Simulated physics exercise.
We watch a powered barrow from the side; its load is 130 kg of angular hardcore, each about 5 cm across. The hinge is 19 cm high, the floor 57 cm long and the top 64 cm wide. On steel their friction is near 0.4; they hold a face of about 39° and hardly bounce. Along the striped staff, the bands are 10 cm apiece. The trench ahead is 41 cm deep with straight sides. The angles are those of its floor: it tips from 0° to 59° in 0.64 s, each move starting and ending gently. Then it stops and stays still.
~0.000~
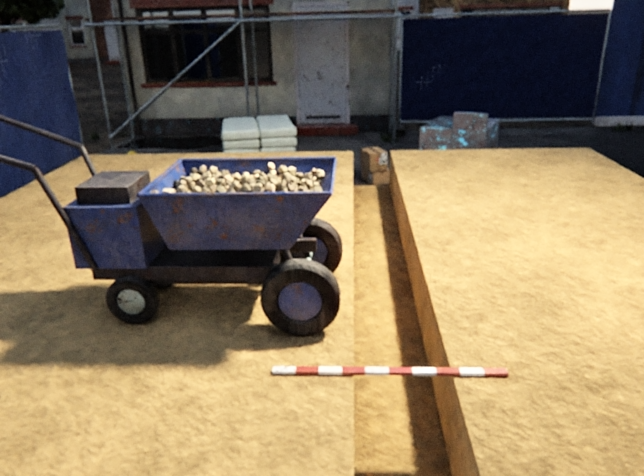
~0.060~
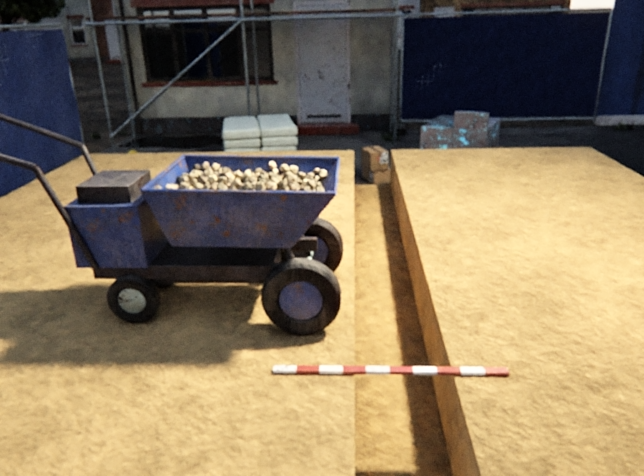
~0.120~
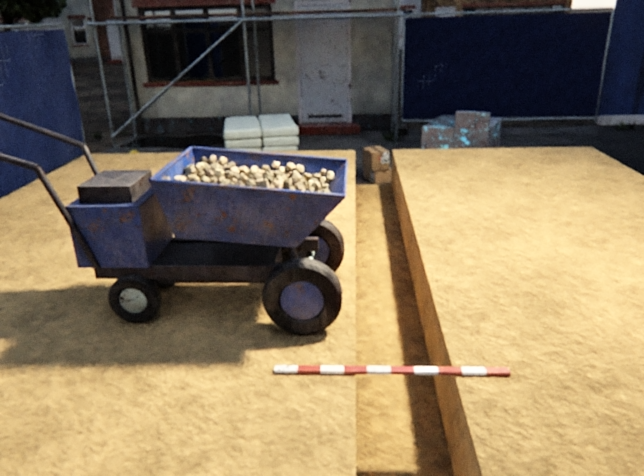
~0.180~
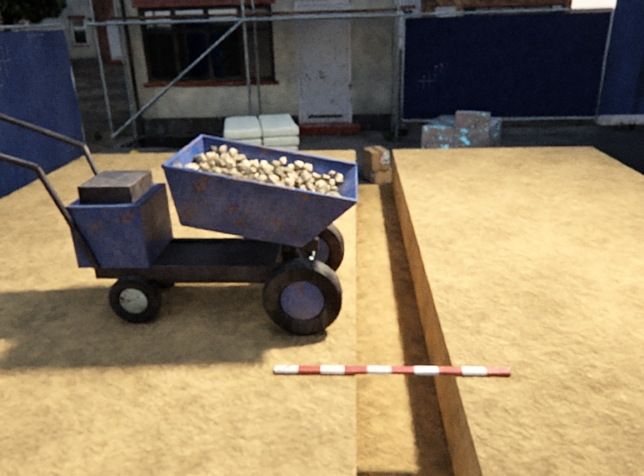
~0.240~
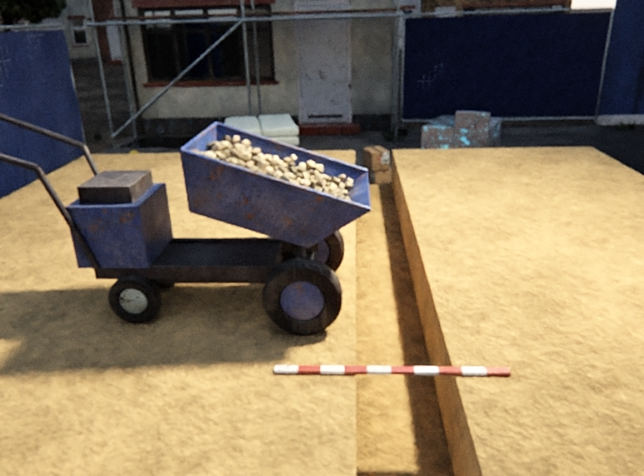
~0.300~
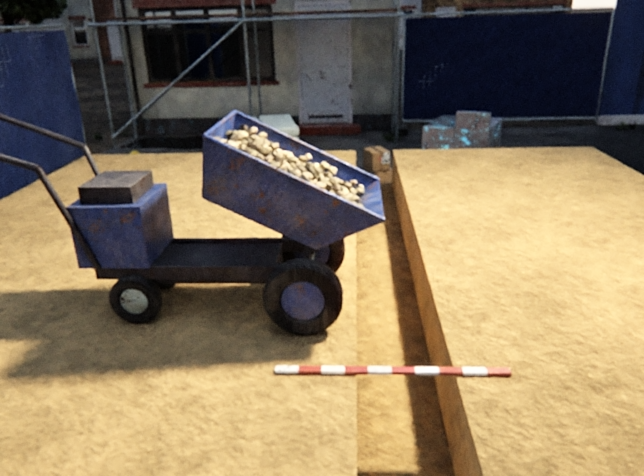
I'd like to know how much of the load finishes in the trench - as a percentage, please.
Somewhere near 15 per cent of it finishes in the trench.
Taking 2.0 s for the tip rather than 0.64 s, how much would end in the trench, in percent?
Then some 20 per cent would.
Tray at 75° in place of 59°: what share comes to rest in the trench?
It would be near 35 per cent.
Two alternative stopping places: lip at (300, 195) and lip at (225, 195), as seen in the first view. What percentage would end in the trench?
Around 30 and then 40 percent.
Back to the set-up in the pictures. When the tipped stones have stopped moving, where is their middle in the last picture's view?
Roughly at pixel (461, 303).
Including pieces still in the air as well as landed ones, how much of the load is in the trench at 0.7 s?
Some 5 per cent of the load by that point.
After 0.5 s the floor is at 50°; 100 % in the tray; the foremost stones are at (389, 230).
After 0.7 s the floor is at 59°; 95 % in the tray, 4 % in the trench, 2 % past the trench; the foremost stones are at (458, 281).
After 1.1 s the floor is at 59°; 64 % in the tray, 6 % in the trench, 30 % past the trench; the foremost stones are at (567, 321).
After 3.0 s the floor is at 59°; 54 % in the tray, 15 % in the trench, 31 % past the trench; the foremost stones are at (631, 324).
